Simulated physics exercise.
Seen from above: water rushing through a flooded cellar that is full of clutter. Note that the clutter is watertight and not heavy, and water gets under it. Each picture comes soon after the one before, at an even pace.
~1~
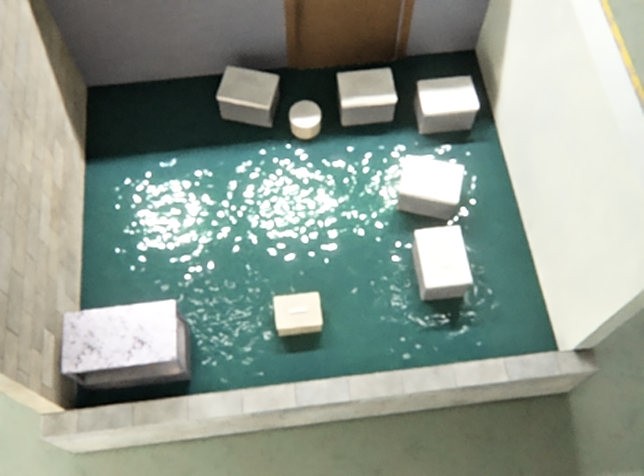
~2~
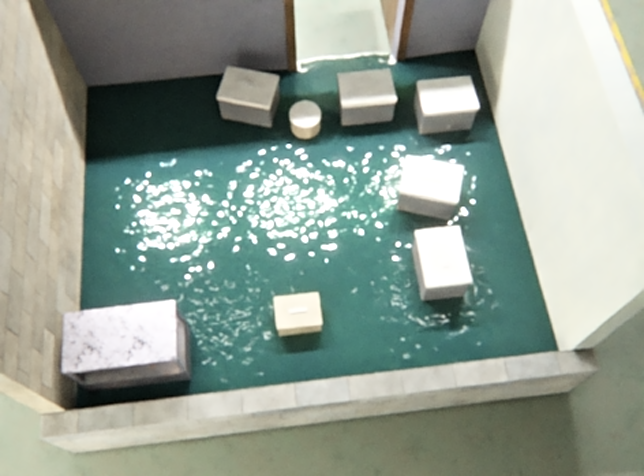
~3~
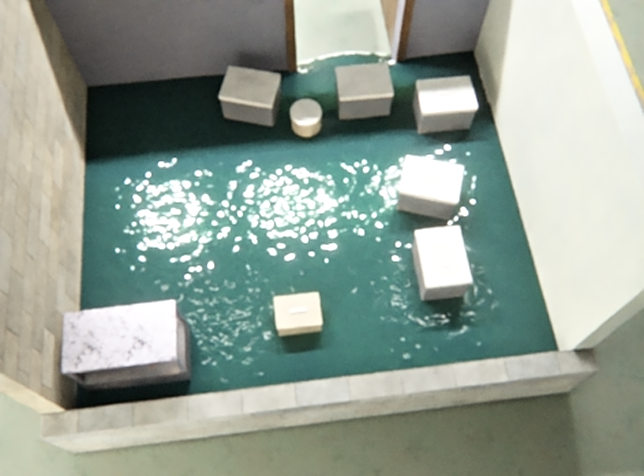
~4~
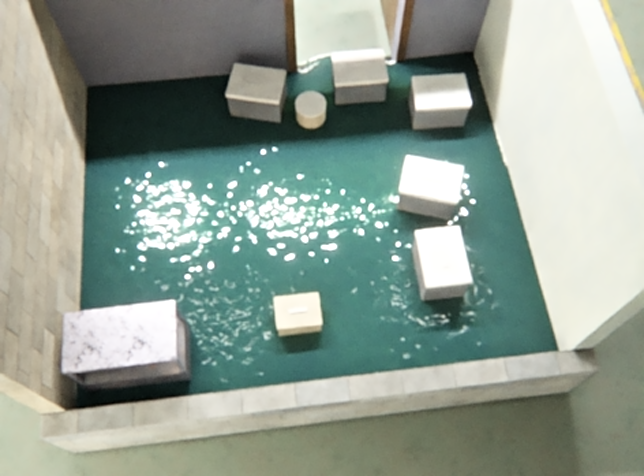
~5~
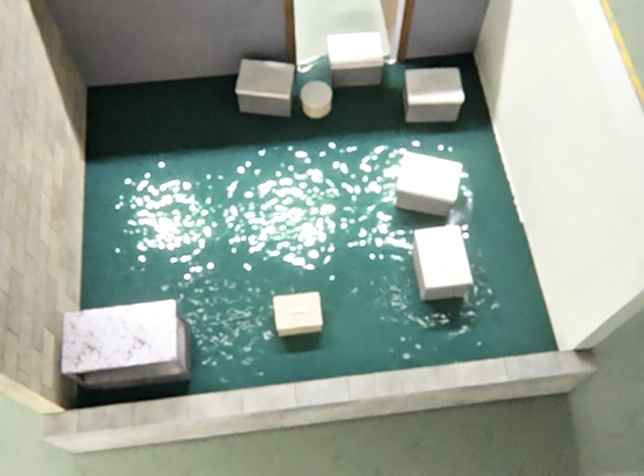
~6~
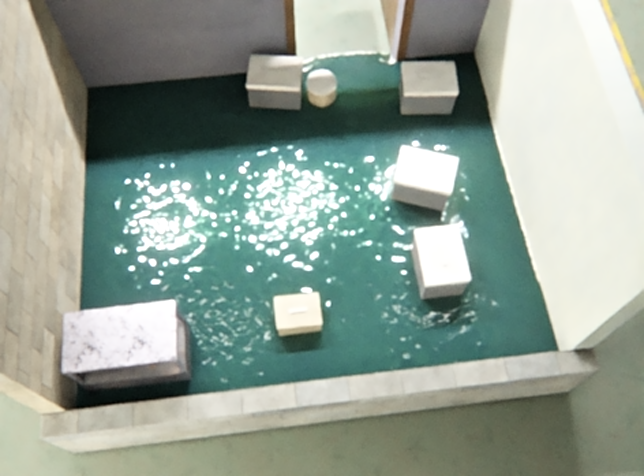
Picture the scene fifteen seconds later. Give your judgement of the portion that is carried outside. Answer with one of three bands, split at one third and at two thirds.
Two thirds or more.
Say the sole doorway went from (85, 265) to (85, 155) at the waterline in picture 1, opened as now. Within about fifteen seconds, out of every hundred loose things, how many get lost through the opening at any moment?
Some 40 per cent of the lot.
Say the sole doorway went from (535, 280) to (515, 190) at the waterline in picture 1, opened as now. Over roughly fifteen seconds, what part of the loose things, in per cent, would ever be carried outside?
I'd put it near 70 percent.
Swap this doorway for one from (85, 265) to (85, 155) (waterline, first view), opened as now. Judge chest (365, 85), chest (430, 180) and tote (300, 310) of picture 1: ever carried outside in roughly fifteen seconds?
Listed order gives stays put, stays put, departs.
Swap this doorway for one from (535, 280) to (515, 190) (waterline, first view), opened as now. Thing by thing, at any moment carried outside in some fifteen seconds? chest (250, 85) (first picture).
Verdict: Stays.
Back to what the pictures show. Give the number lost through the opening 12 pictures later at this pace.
By my count it is 4.
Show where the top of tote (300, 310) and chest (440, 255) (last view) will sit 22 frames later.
My guess is close to (322, 257), then close to (441, 169).
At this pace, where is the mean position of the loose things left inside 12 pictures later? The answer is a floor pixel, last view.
About (386, 221).
A moment on, 2 of 7 are out; 5 afloat.
Next, 4 of 7 are out; 3 afloat.
Later, 5 of 7 are out; 2 afloat.
In the end, 5 of 7 are out; 2 afloat.
